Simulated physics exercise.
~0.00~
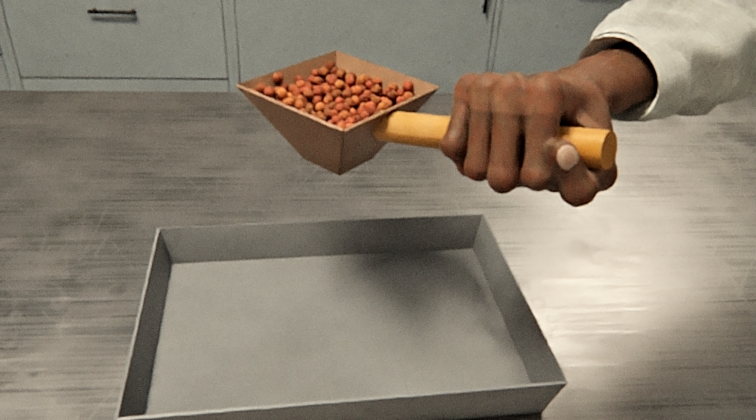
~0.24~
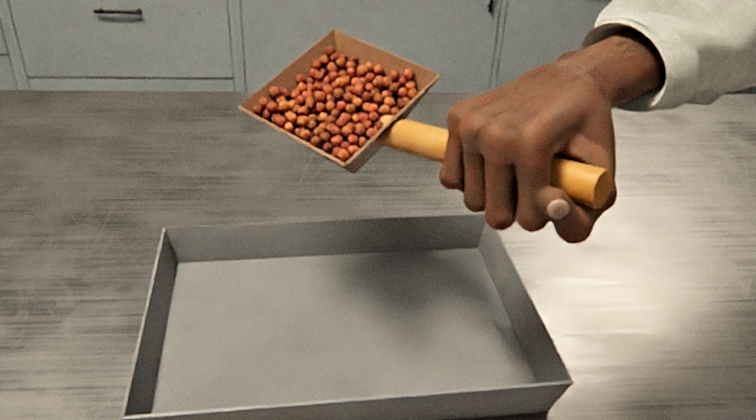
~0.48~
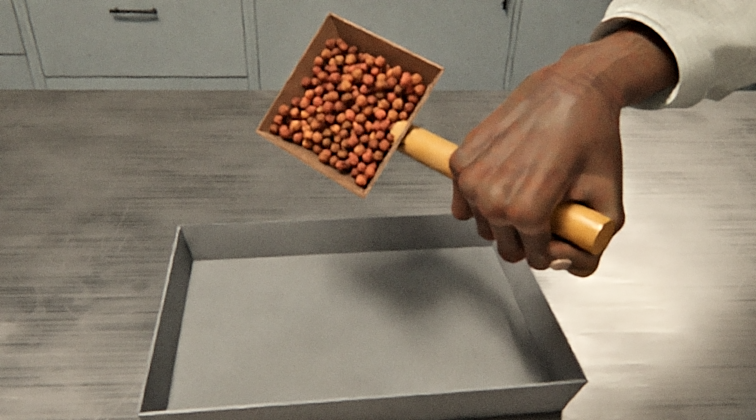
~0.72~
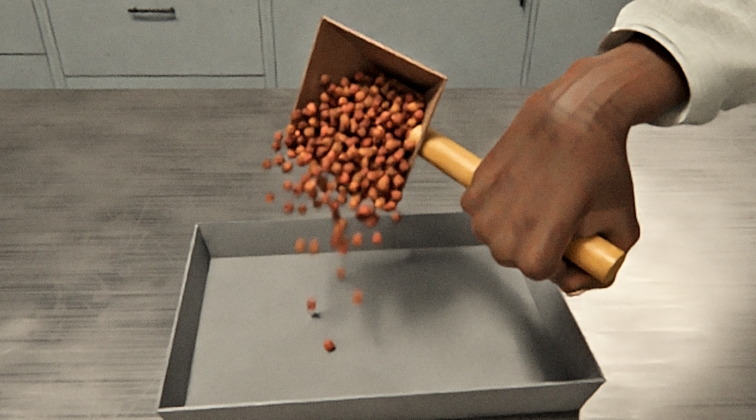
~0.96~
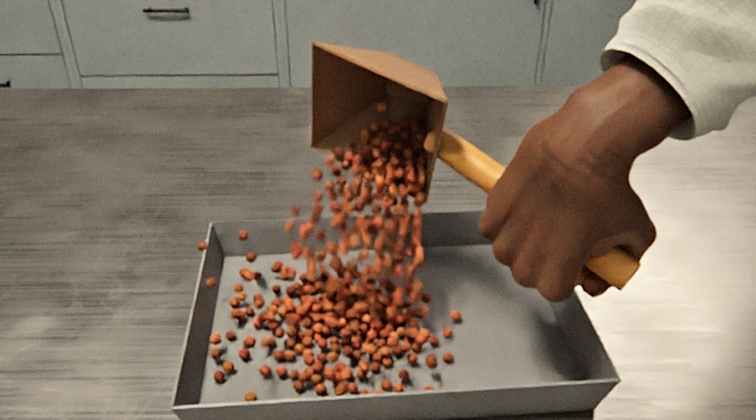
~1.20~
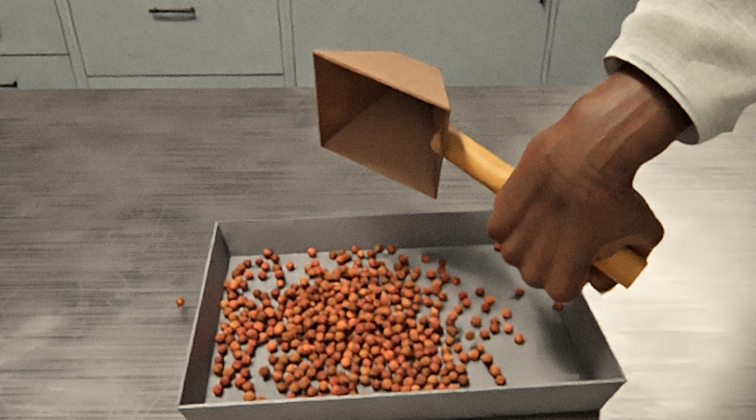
A hand tips a scoop of reddish-brown pellets, emptying it into a gray tray below.
